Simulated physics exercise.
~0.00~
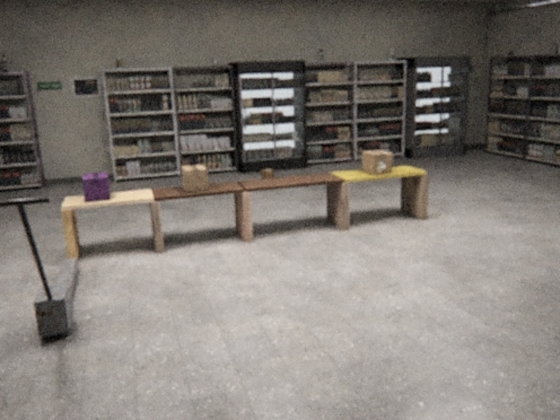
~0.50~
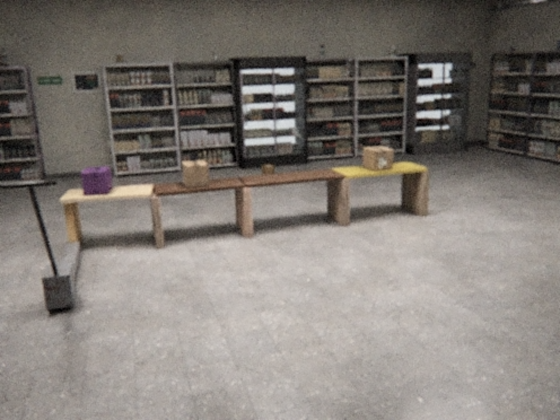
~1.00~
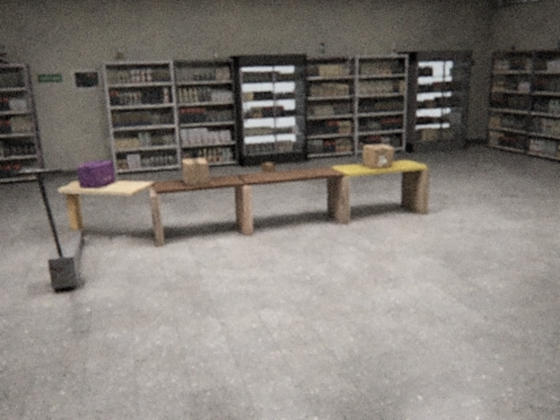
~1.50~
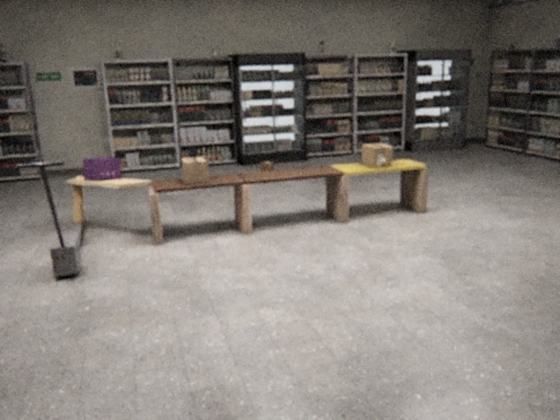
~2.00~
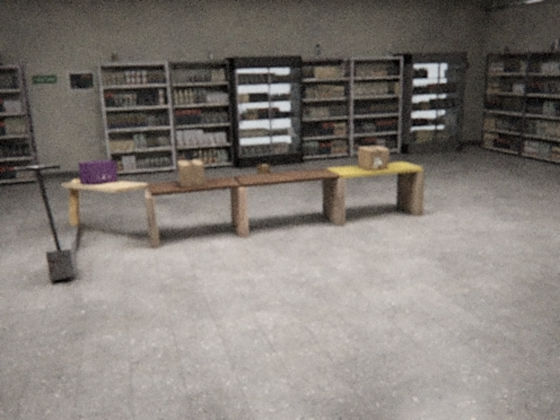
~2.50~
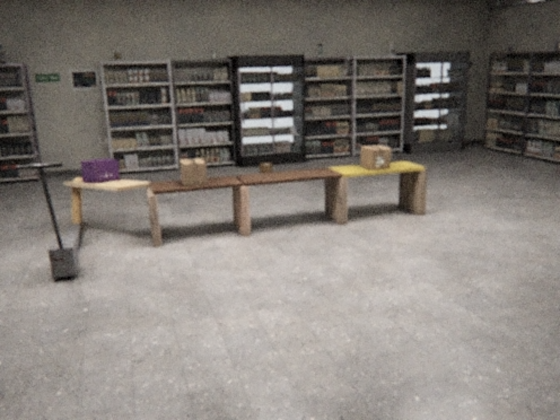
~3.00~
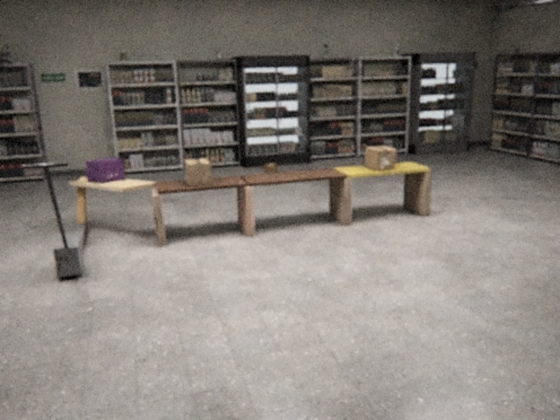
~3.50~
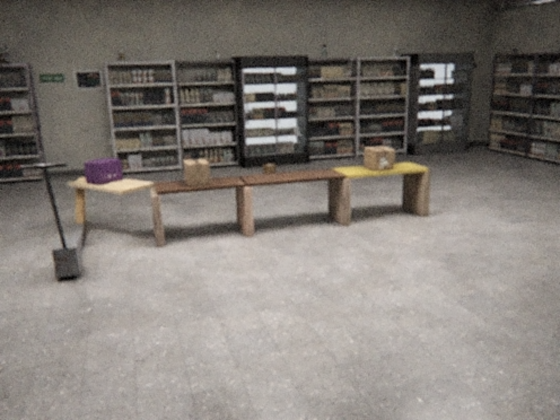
The clip shows a row of boards on upright supports, topped with cartons, in a room lined with shelves. A jack at the left pushes the end upright backward, shifting the pale board and purple carton slightly away, then stays nearly still, with everything left standing.
